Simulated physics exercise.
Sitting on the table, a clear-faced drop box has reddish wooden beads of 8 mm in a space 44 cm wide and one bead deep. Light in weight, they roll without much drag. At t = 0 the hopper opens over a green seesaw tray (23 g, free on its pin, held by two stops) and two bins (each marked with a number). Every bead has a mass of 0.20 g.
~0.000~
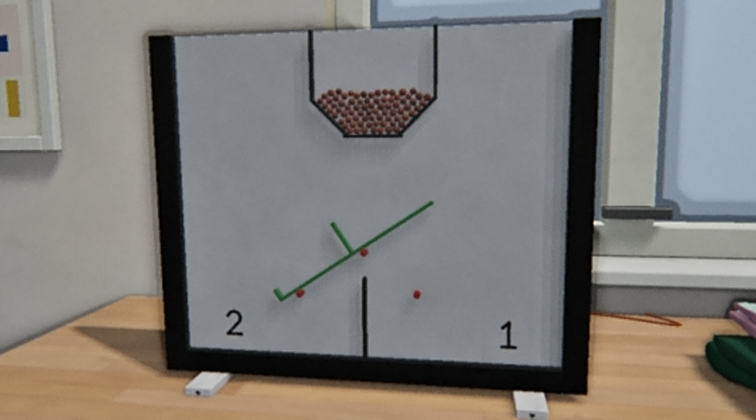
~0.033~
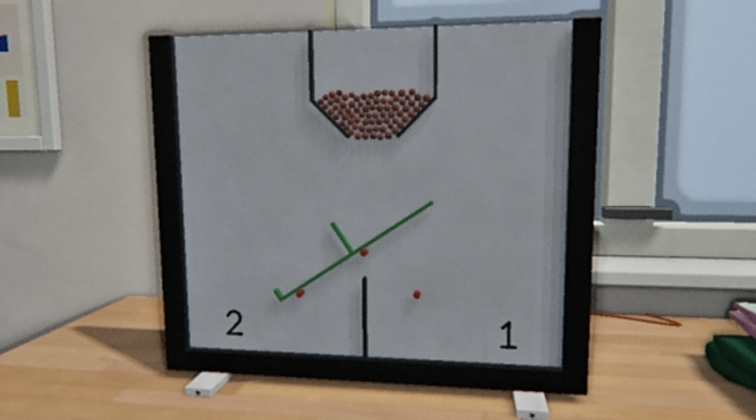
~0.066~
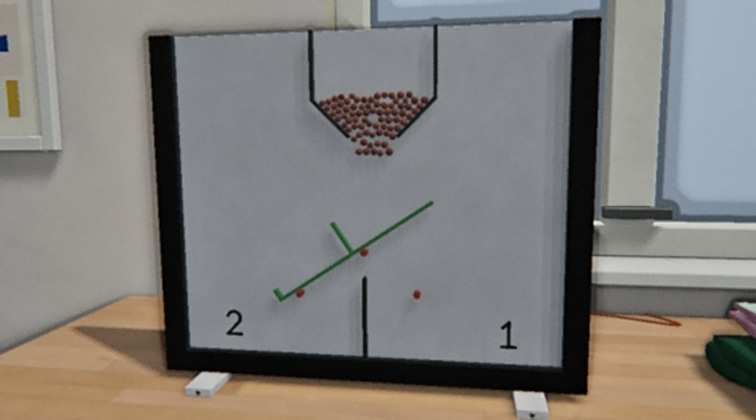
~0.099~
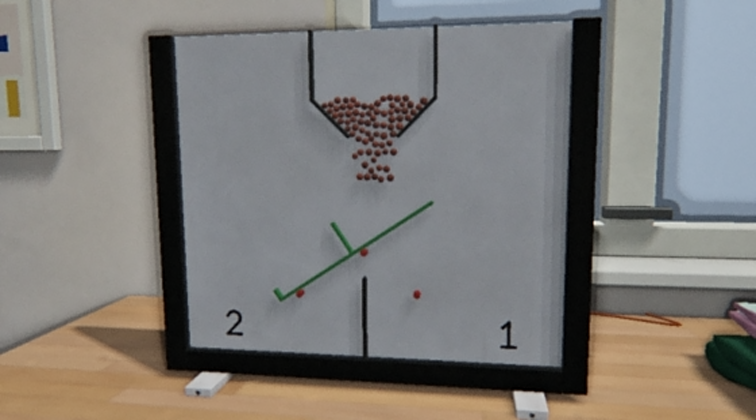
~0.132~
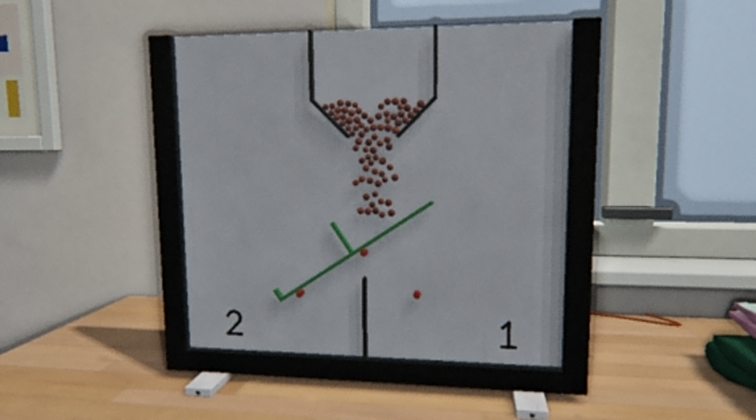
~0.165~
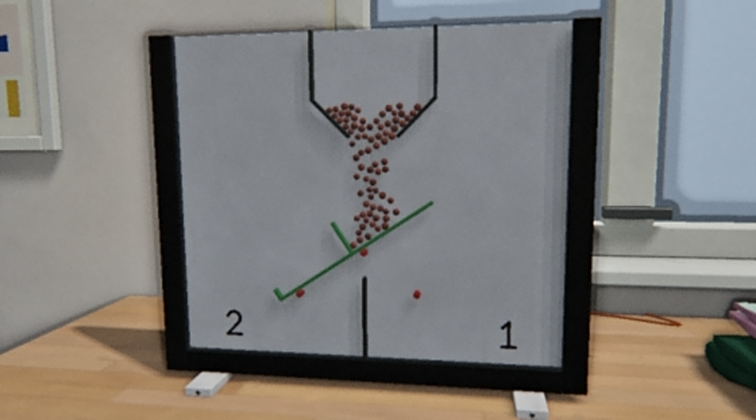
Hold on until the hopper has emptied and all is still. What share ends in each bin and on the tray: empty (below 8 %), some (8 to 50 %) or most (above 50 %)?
Bin 1 ends up with practically nothing; Bin 2 ends up with a modest fraction; the tray ends up with over half.
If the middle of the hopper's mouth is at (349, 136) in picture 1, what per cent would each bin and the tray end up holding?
Bin 1: 0; bin 2: 30; tray: 70.
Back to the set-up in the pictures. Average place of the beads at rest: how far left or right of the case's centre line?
About 2 cm left.
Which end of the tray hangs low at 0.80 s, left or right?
Left.
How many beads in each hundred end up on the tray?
My guess would be some 85 in a hundred.
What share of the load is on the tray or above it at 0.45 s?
It comes to close to 95 in a hundred.
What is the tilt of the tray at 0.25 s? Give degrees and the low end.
It's sloping around 35° down towards the left end.
After 0.25 s 90 % have left the hopper; tray left end down 33°; on or over it 85 %, past it to the left 0 %, to the right 0 %.
After 0.45 s 100 % have left the hopper; tray left end down 33°; on or over it 95 %, past it to the left 5 %, to the right 0 %.
All still by 1.8 s, bin 1, 0 %, bin 2, 15 %, tray, 85 %; tray left end down 33°.
